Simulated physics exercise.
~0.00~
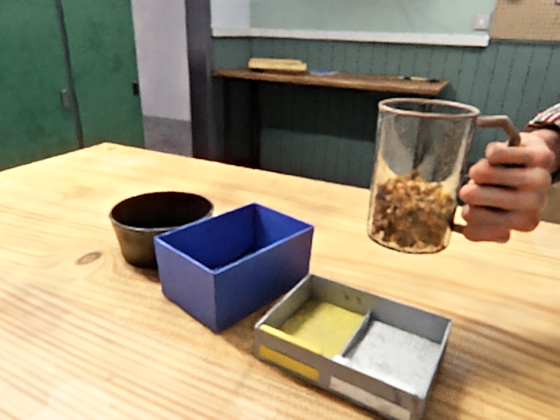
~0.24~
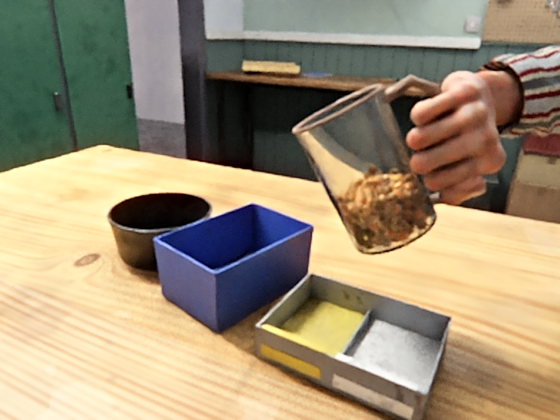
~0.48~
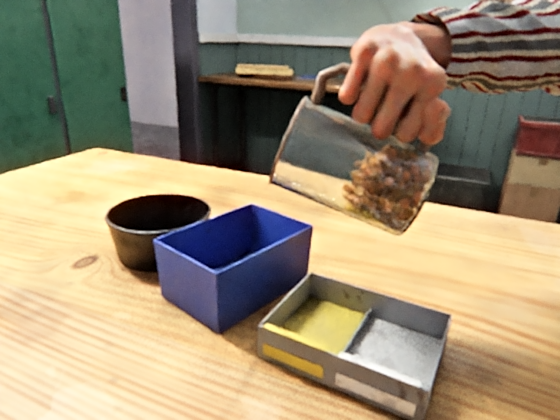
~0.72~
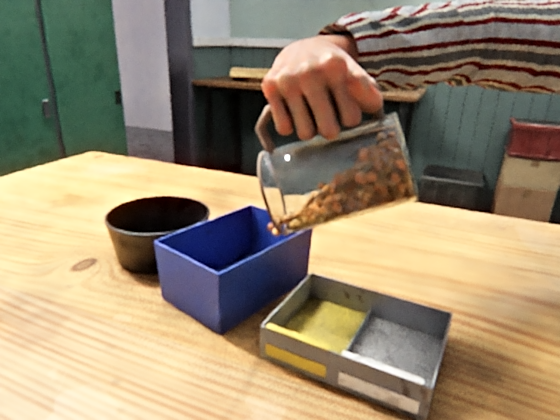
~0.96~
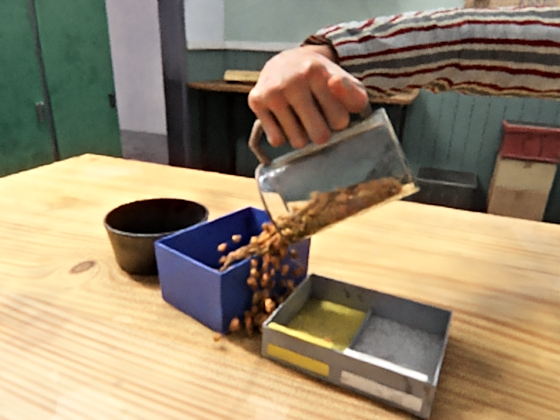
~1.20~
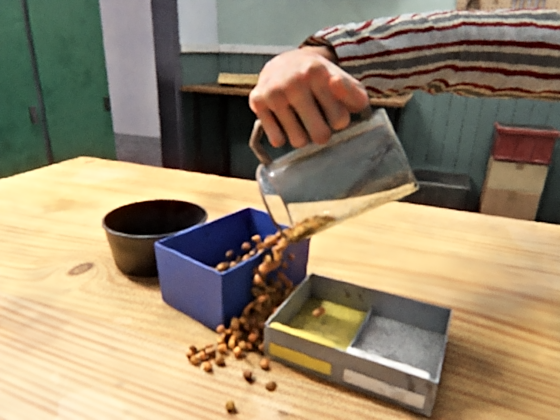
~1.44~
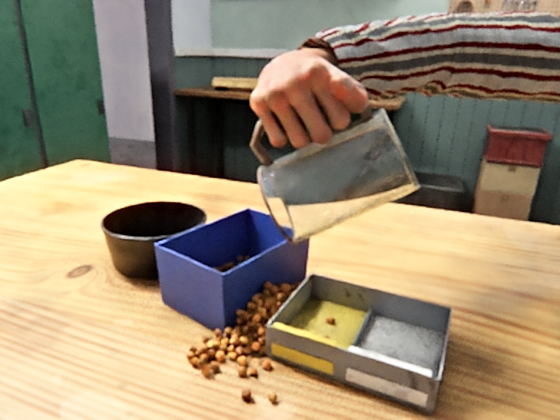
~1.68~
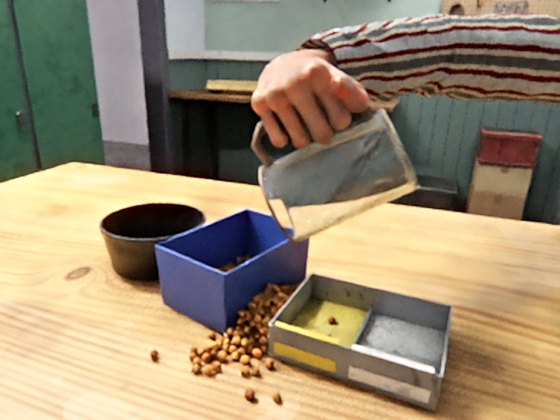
In a room with green doors and green panelling, a pale wooden table is seen from slightly above, the view drifting a little sideways. A black dish stands at left, a blue tin beside it, and a grey tin with yellow and white sections at right. A hand in a striped sleeve holds a clear cup of roasted chickpeas at upper right, then carries it left while tipping it. Over the blue tin's right side, the chickpeas pour out, some landing inside and many spilling onto the table. The cup ends empty and still tipped, with chickpeas heaped between the tins, a few scattered in front, and one or so in the yellow section.
